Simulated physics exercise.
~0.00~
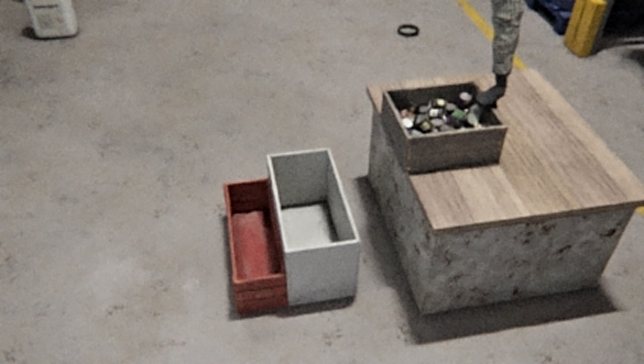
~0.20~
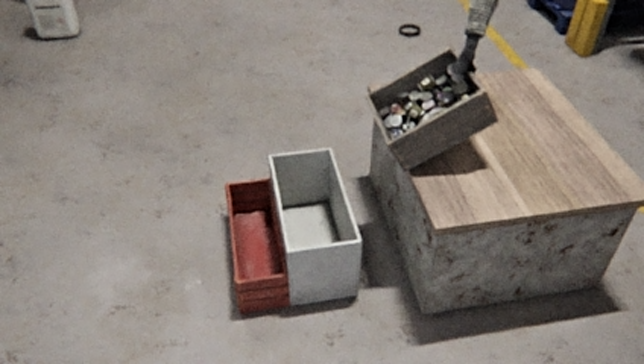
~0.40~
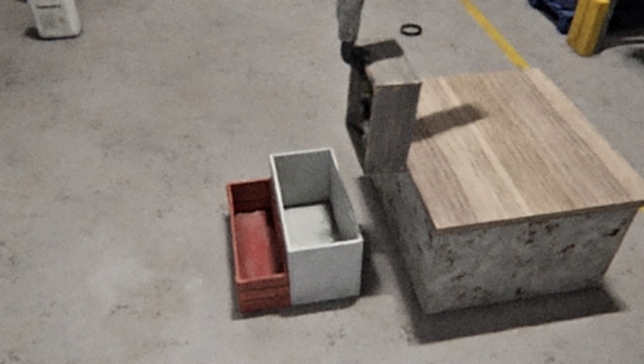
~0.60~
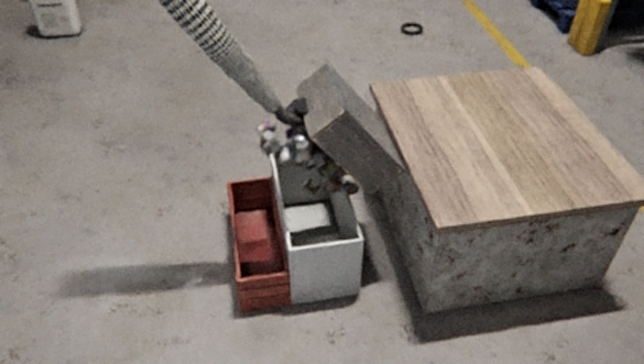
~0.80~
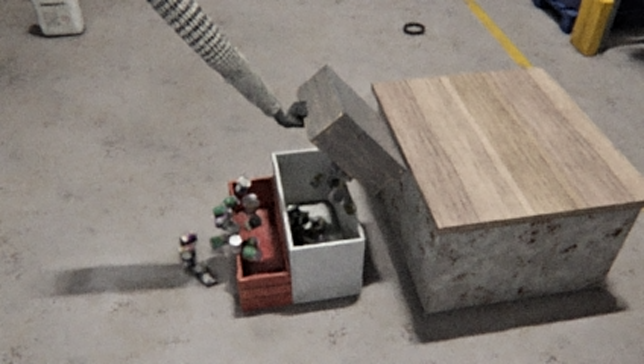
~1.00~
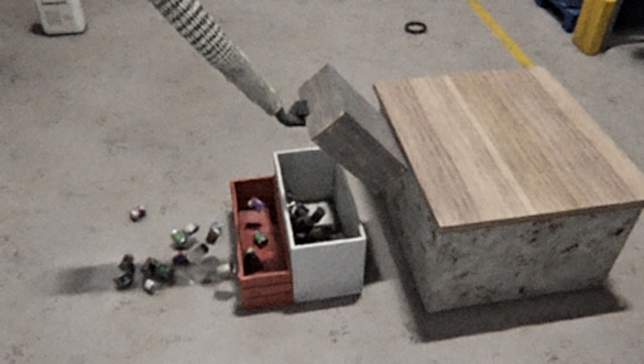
A dark robotic-looking arm in a patterned sleeve grips a grey crate of small tins on a wood-topped, stone-sided bench at the right, seen from above on a concrete floor. A white box and a narrower red tub stand empty to the left. The arm lifts and tips the crate leftward over the bench edge until it stands upright, then turns it further. Tins tumble out in a cluster, some dropping into the white box and others flying over the red tub. The crate hangs tilted as tins rest in both containers and many lie scattered on the floor to the left.
